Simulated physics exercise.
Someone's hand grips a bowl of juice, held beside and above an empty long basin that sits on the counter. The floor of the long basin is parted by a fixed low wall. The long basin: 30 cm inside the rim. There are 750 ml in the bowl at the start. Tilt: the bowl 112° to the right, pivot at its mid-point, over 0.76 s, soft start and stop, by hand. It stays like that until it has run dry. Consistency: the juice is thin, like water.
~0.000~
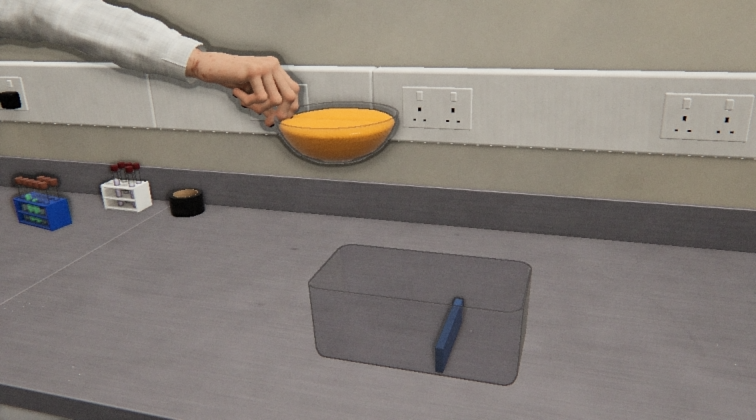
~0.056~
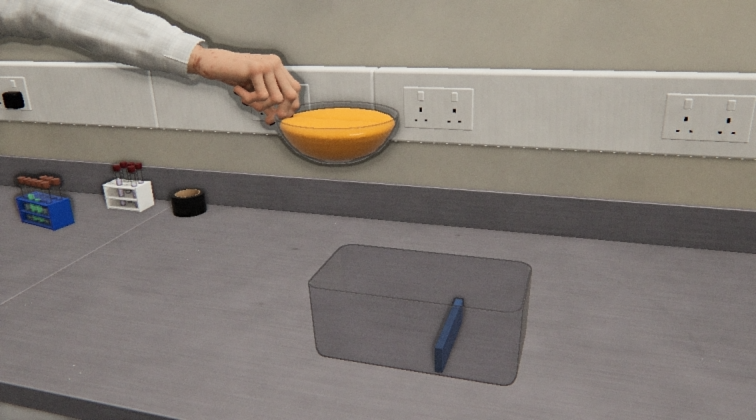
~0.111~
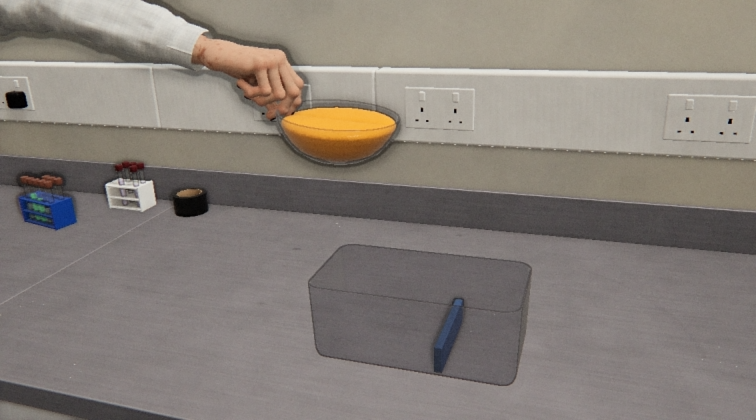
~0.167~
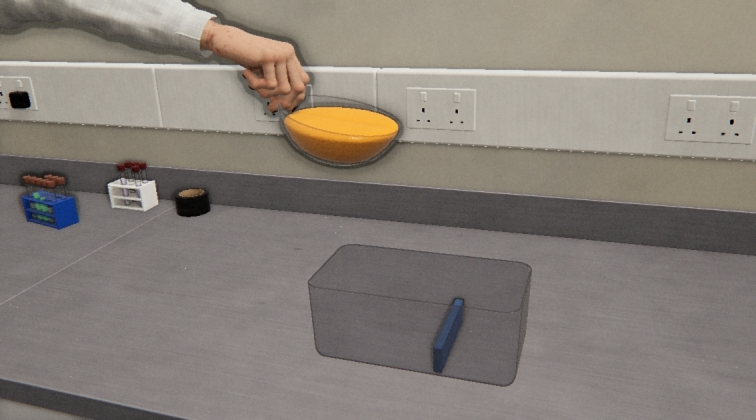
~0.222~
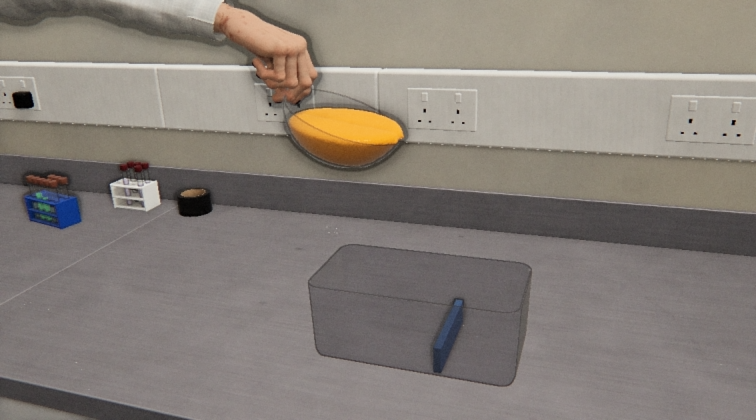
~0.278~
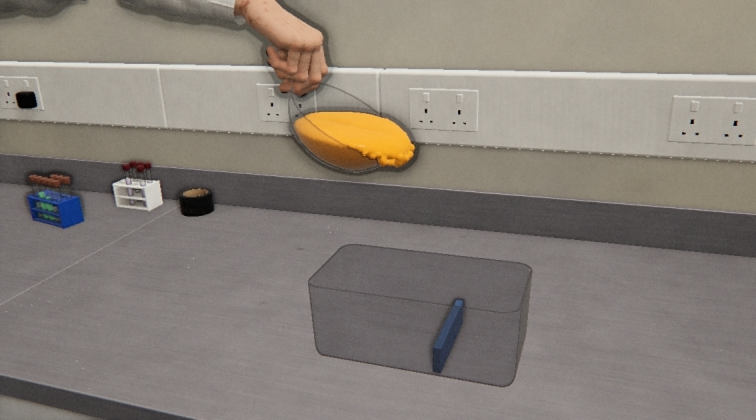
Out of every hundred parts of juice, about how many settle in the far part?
About 33 out of 100.
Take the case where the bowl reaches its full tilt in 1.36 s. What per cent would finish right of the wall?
Then you'd be looking at around 55 in a hundred.
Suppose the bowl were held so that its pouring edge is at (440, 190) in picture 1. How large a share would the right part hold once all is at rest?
It would then come to around 60 percent.
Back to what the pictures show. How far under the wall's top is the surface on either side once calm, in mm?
Left 24 mm, right 24 mm.
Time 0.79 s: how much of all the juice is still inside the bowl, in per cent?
0 %.
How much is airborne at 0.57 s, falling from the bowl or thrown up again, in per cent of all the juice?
I'd put it at about 40 percent.
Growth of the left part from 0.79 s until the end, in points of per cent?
Some 6 per cent.
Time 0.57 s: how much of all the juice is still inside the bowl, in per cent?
Portion remaining: Approx. 2 per cent.
Then, 0.57 s in, the tilt is 96° and 2 per cent is still to pour, 22 is left of the wall and 36 right of it.
Then, 0.79 s in, the tilt is 112° and 0 per cent is still to pour, 57 is left of the wall and 32 right of it.
Then, 1.01 s in, the tilt is 112° and 0 per cent is still to pour, 63 is left of the wall and 33 right of it.
Then, 1.26 s in, the tilt is 112° and 0 per cent is still to pour, 63 is left of the wall and 33 right of it.
Finally, 63 per cent lies left of the wall, 33 right of it and 4 outside.
